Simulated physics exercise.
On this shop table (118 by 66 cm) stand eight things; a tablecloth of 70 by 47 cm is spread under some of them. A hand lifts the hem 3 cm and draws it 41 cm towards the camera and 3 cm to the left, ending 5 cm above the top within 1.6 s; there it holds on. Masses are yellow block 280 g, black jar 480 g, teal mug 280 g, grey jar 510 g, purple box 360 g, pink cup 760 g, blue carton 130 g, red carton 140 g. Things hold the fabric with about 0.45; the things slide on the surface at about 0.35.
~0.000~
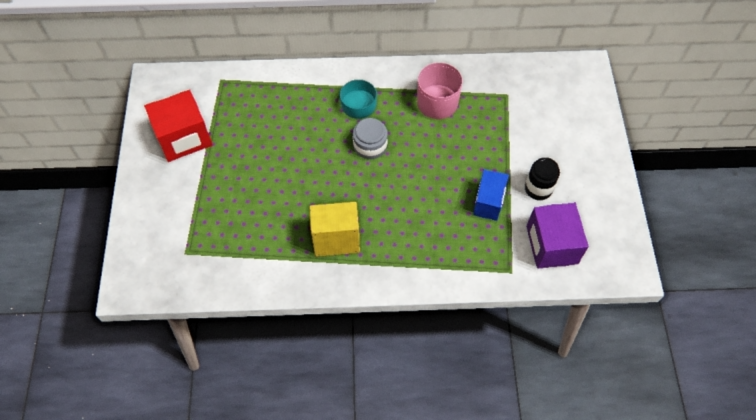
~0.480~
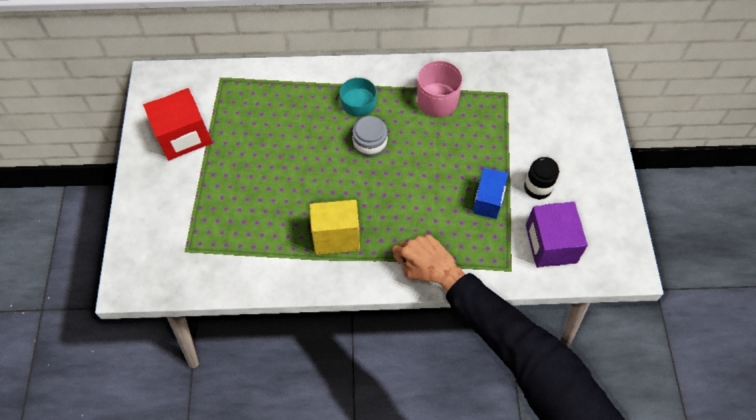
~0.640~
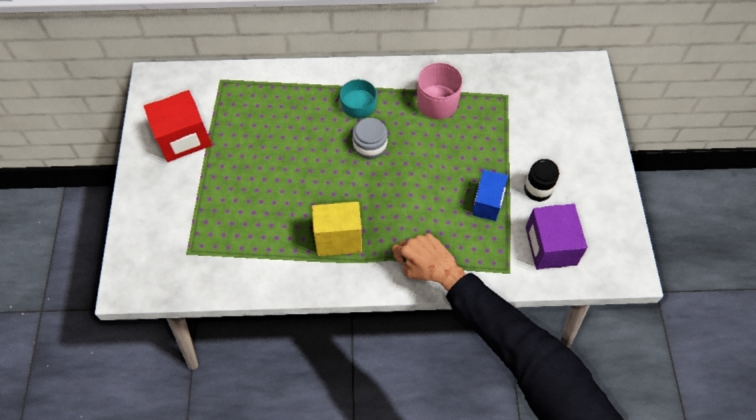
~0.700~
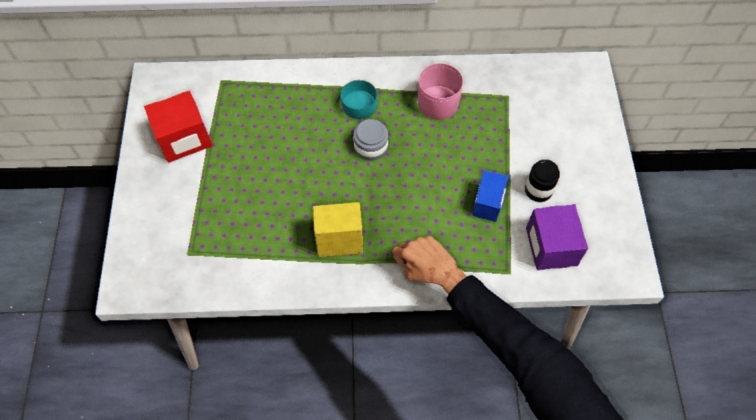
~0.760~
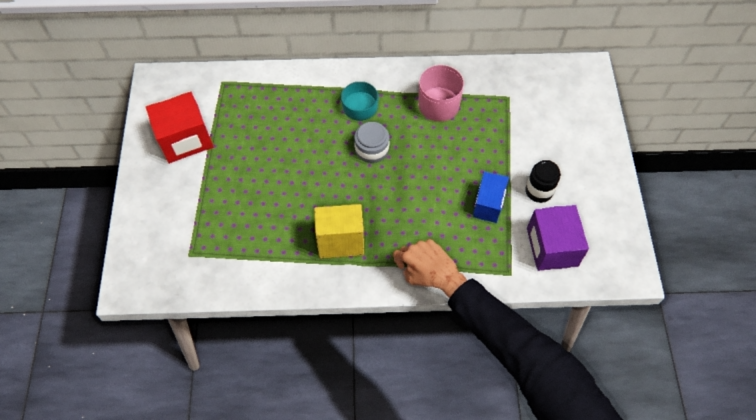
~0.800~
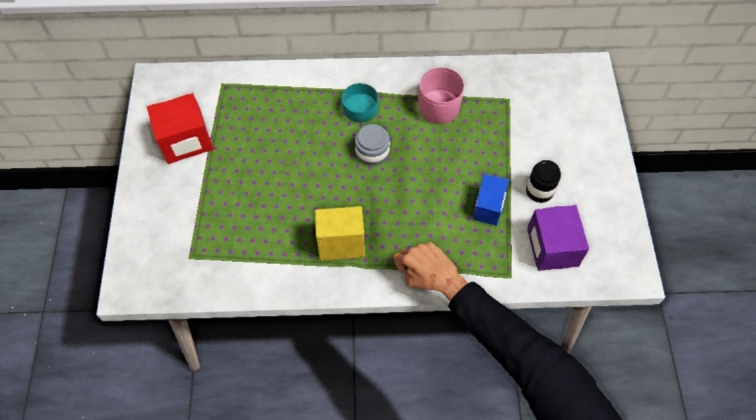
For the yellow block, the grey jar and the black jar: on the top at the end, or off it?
Result: Yellow block drops off, grey jar drops off, black jar keeps to the top.
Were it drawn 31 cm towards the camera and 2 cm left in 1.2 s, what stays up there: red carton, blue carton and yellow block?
Then: Red carton stays on, blue carton drops off, yellow block falls off.
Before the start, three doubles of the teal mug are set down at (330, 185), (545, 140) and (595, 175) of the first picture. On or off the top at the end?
In that order: Goes over, stays up, stays up.
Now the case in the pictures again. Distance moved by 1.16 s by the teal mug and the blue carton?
About: Teal mug 10 cm, blue carton 10 cm.
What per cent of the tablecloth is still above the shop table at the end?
About 20 per cent.
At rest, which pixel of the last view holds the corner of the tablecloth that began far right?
Near (500, 247).
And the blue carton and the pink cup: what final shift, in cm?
About: Blue carton off the top, pink cup 45 cm.
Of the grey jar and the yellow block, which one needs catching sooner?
The yellow one.
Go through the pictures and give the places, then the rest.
Shows, yellow block (334, 217); grey jar (370, 130); black jar (547, 168); tablecloth corners (185, 255) (220, 80) (508, 95) (512, 274), in the first picture.
Shows, tablecloth corners (185, 252) (220, 78); grip (402, 262), in the second picture.
Shows, yellow block (336, 217); tablecloth corners (186, 255) (220, 80); grip (402, 262), in the third picture.
Shows, tablecloth corners (187, 255) (221, 80); grip (403, 264), in the fourth picture.
Shows, grey jar (372, 133); tablecloth corners (188, 257) (222, 82); grip (403, 267), in the fifth picture.
Shows, yellow block (339, 222); grey jar (372, 136); black jar (548, 170); tablecloth corners (188, 259) (222, 83) (510, 99) (512, 279); grip (403, 270), in the sixth picture.
At 1.2 s, 95 % of the tablecloth is still over the top; grey jar 14 cm off its start, yellow block 11 cm off its start, teal mug 12 cm off its start.
At 1.5 s, 65 % of the tablecloth is still over the top; grey jar 29 cm off its start, yellow block on its side, 27 cm off its start, teal mug 29 cm off its start.
At 1.9 s, 45 % of the tablecloth is still over the top; yellow block over the edge, grey jar 41 cm off its start at (365, 303), blue carton over the edge.
At 2.2 s, 20 % of the tablecloth is still over the top; grey jar over the edge, yellow block over the edge, teal mug 52 cm off its start.
At 3.8 s, 20 % of the tablecloth is still over the top; grey jar over the edge, yellow block over the edge, black jar 0 cm off its start at (548, 170), teal mug over the edge.
